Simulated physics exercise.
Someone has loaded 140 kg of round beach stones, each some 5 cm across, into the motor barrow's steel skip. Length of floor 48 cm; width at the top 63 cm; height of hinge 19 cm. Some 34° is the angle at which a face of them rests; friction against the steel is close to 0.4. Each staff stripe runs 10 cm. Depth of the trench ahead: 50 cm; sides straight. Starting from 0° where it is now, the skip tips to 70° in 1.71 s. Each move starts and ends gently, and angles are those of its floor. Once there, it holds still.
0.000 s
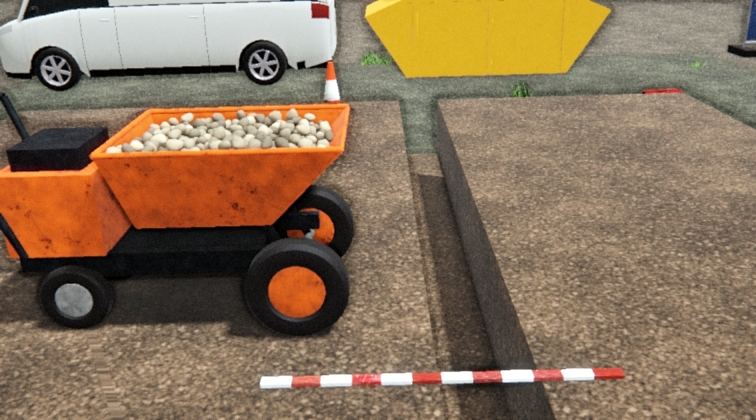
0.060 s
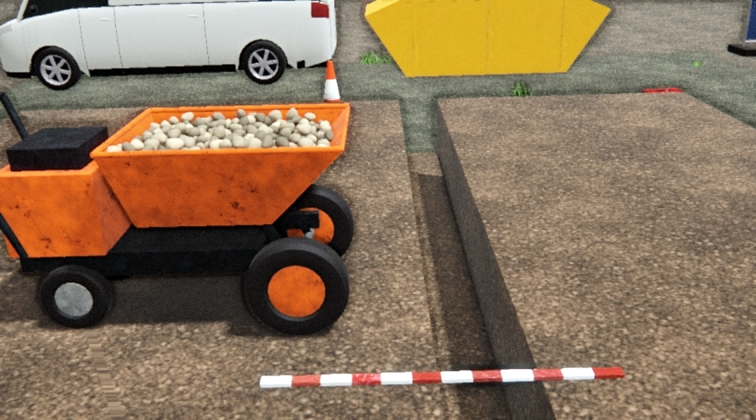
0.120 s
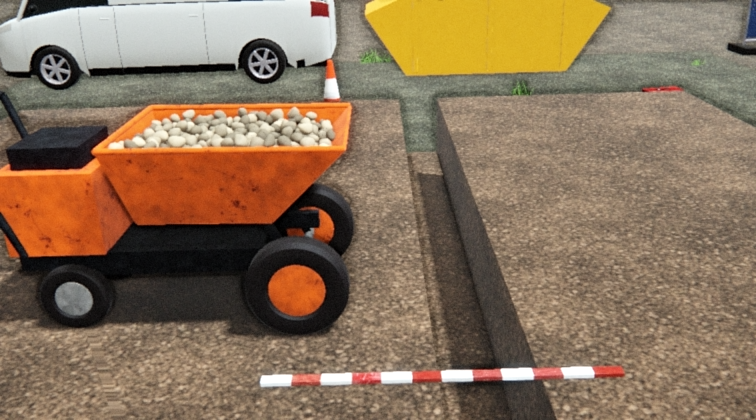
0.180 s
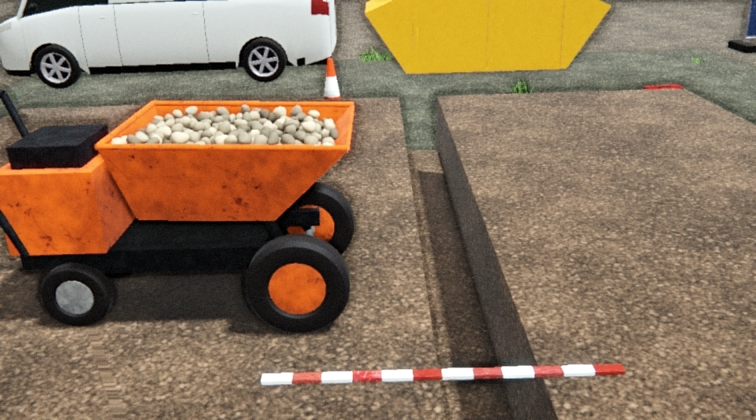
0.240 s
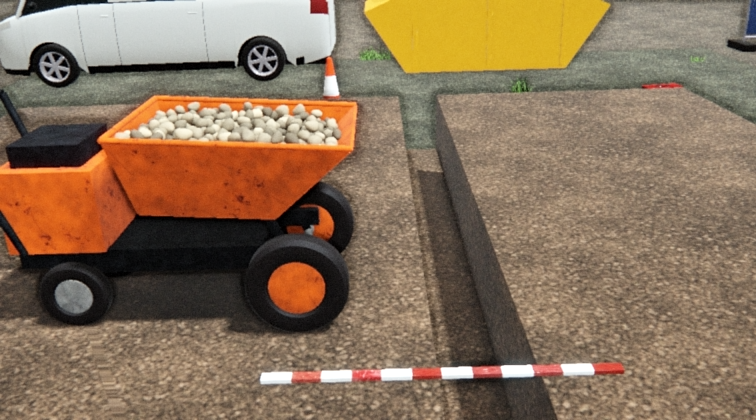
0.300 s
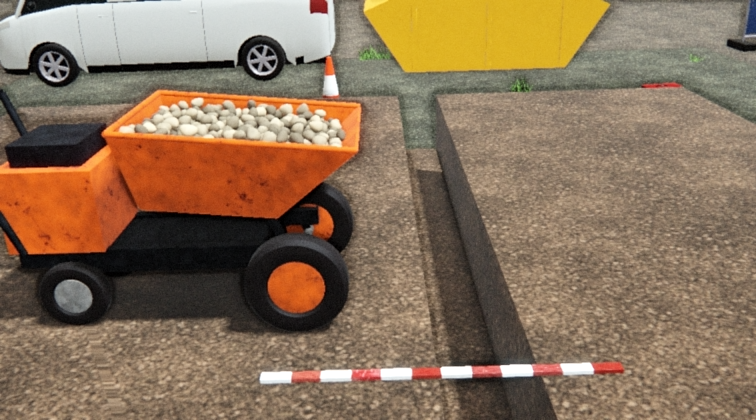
An orange motor barrow's skip full of round pale stones tilts slightly forward beside a trench.
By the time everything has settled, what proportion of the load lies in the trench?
About 71 percent of the load.
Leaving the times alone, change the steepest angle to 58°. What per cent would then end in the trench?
The trench would hold about 80% of it.
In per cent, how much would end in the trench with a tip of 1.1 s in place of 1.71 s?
It would come to roughly 65 per cent.
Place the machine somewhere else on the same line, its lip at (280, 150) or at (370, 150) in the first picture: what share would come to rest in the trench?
I'd expect close to 95 per cent at the first and 40 per cent at the second.
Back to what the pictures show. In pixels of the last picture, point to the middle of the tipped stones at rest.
Around (484, 366).
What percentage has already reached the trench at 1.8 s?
By that point it's something like 50 in a hundred.
After 1.3 s the floor is at 59°; 97 % in the skip, 3 % in the trench; the foremost stones are at (474, 245).
After 1.8 s the floor is at 70°; 28 % in the skip, 50 % in the trench, 22 % past the trench; the foremost stones are at (623, 271).
After 2.2 s the floor is at 70°; 6 % in the skip, 64 % in the trench, 29 % past the trench; the foremost stones are at (705, 274).
After 4.1 s the floor is at 70°; 0 % in the skip, 71 % in the trench, 29 % past the trench; the foremost stones are at (729, 259).
